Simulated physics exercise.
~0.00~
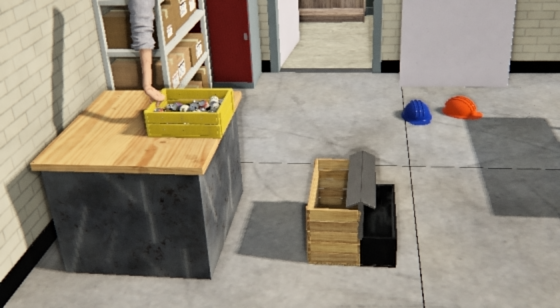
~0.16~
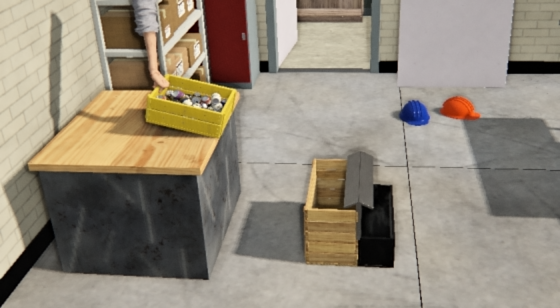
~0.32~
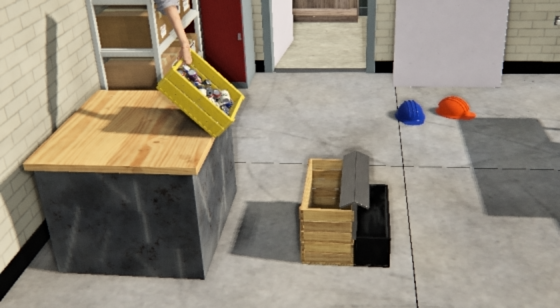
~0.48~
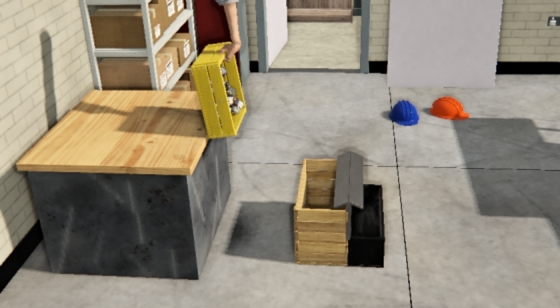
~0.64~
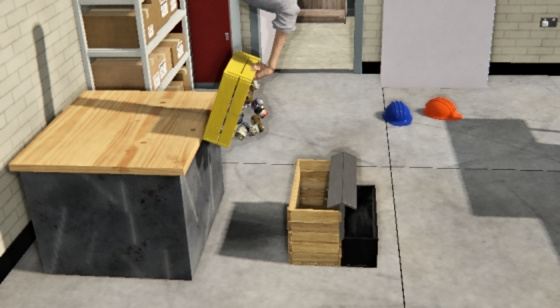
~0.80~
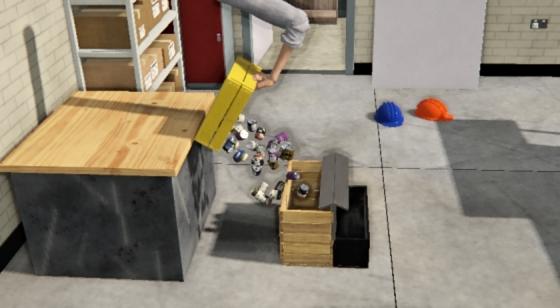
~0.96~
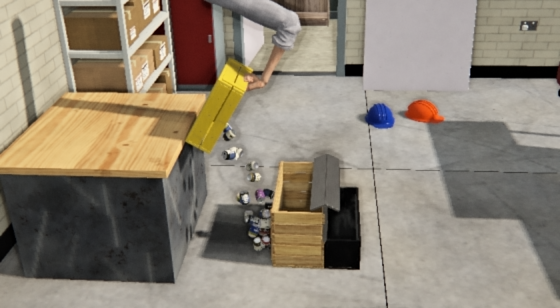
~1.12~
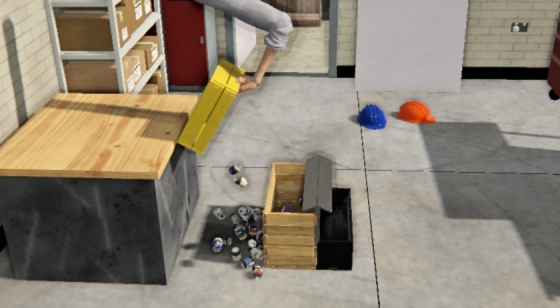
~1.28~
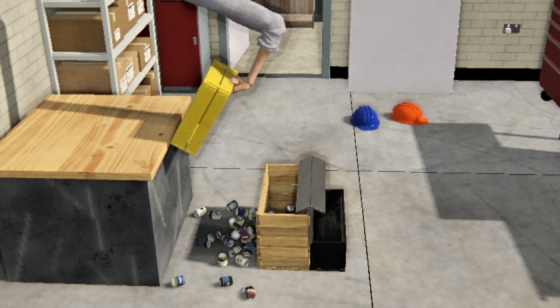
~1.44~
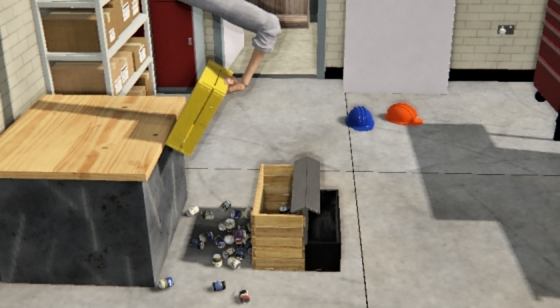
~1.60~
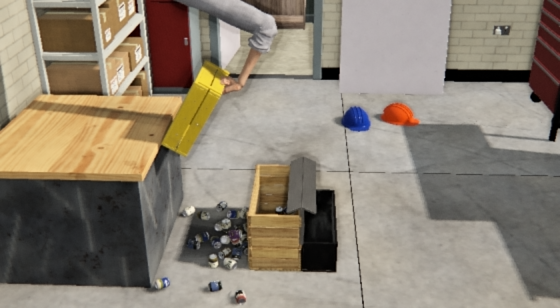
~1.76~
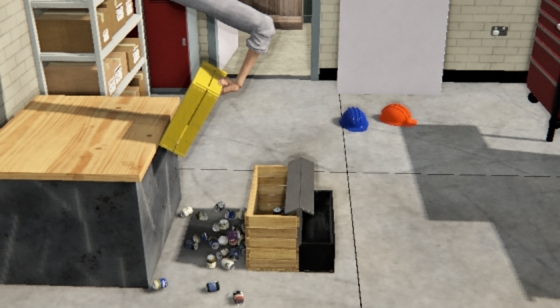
In a workshop with a concrete floor and pale brick walls, seen from slightly above, a yellow crate full of small cans sits on a wood-topped bench at left. Right of the bench stand an open wooden bin and a black box with a grey ridge between them, while blue and orange hard hats lie farther back. A person's hand lifts and tips the crate past the bench's edge as the view drifts right. The cans tumble out, some into the bin, but most drop short of it. They settle in a heap between bench and bin, a few rolling forward, while the arm holds the crate tilted.
